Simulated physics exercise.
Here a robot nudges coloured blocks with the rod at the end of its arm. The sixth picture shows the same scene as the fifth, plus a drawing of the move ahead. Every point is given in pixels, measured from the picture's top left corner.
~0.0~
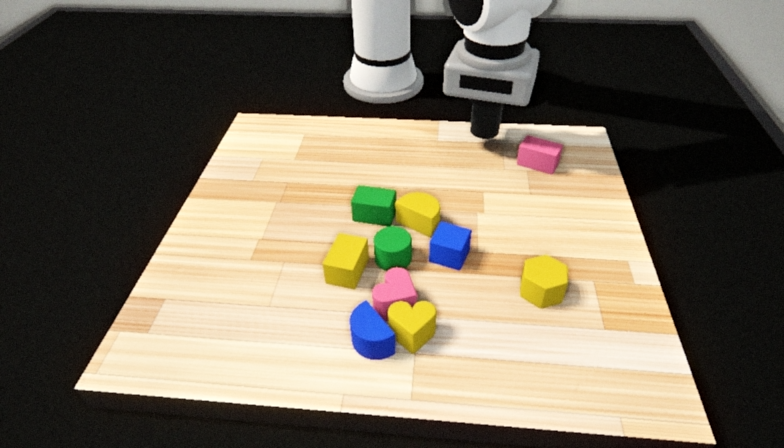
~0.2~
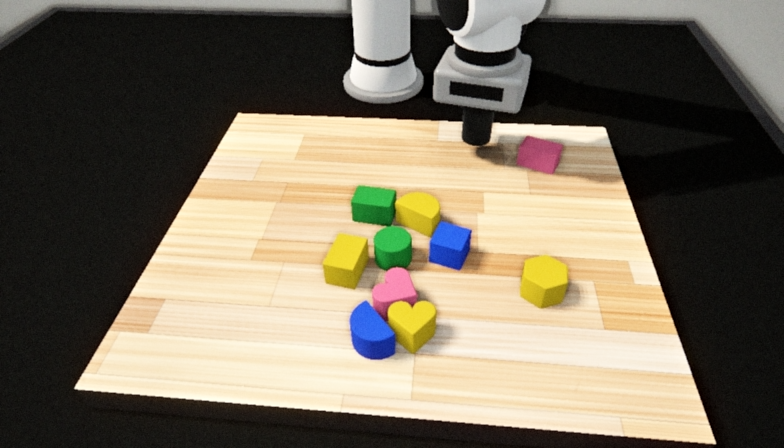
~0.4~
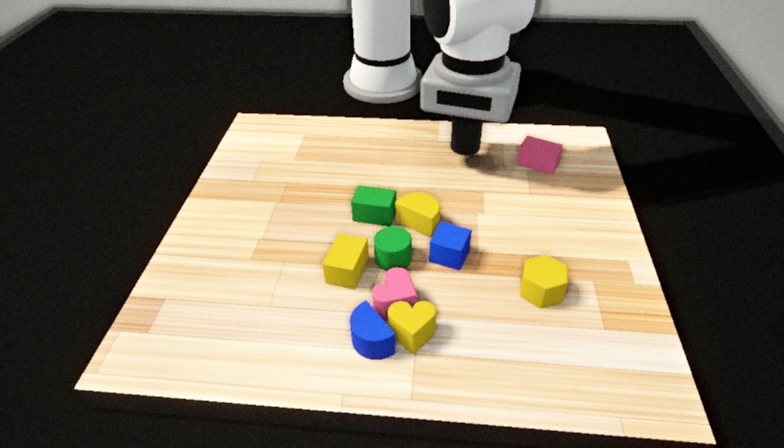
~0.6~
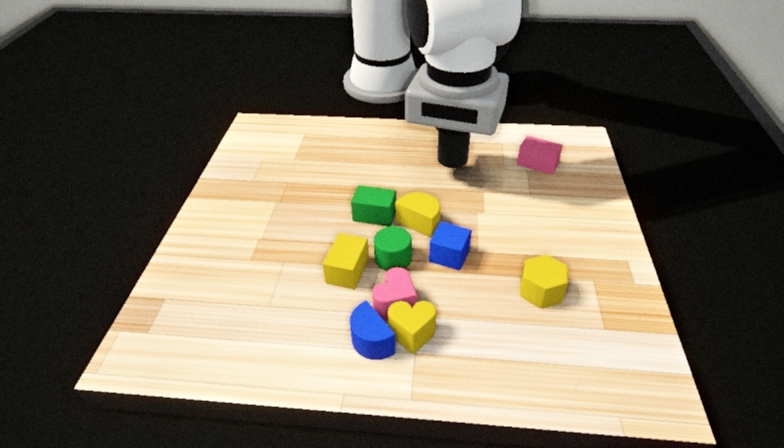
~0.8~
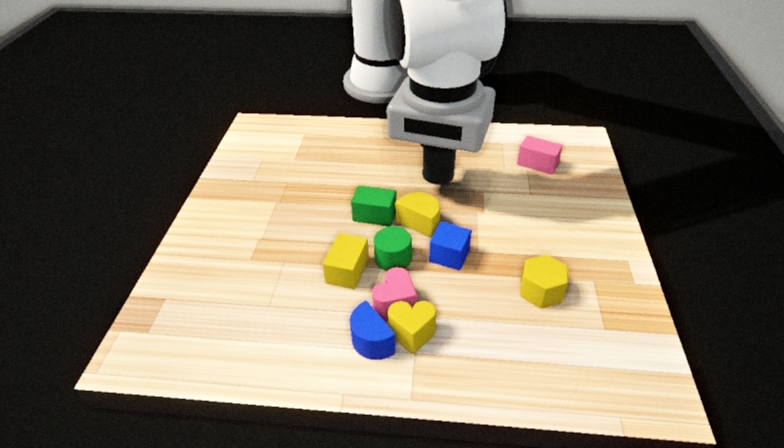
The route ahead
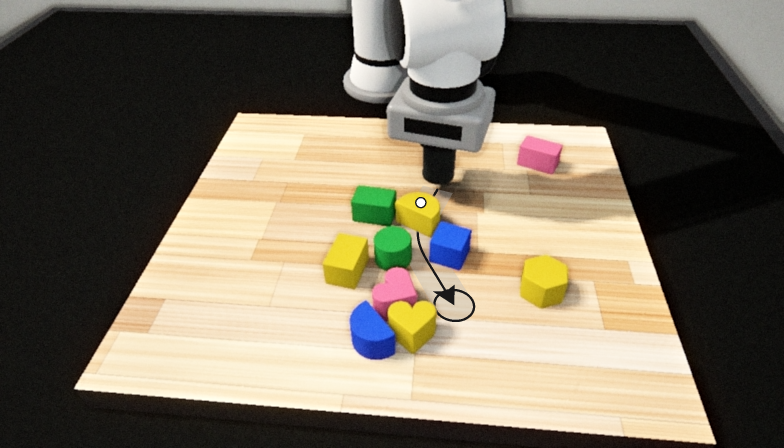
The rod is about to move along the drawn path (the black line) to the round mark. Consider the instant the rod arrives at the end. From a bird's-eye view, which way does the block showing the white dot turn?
That block twists clockwise.
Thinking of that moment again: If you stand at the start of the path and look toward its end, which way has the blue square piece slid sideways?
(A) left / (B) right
I'll go with A - left.
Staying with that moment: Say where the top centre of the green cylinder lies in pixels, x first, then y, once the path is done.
It is at (370, 269).
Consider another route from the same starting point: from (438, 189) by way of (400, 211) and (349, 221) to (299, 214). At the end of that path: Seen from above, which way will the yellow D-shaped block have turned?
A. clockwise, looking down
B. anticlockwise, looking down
B.
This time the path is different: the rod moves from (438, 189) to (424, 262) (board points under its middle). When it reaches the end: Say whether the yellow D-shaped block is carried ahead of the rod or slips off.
In the end it is ahead.
The line goes from (438, 189) over (420, 222) and (427, 261) to (454, 305); the dot is on the yellow D-shaped block.
On the path given first. One third of the way, rod (420, 208); green cylinder (390, 242); yellow D-shaped block (410, 224).
Two thirds of the way, rod (428, 247); green cylinder (370, 269); yellow heart-shaped block (412, 319), turned 20° anticlockwise; yellow D-shaped block (410, 265), turned 20° clockwise; blue square piece (466, 246), turned 25° anticlockwise.
At the end, rod (456, 291); green cylinder (370, 269); yellow heart-shaped block (414, 332); yellow D-shaped block (418, 298), turned 70° clockwise; blue square piece (474, 250), turned 45° anticlockwise.
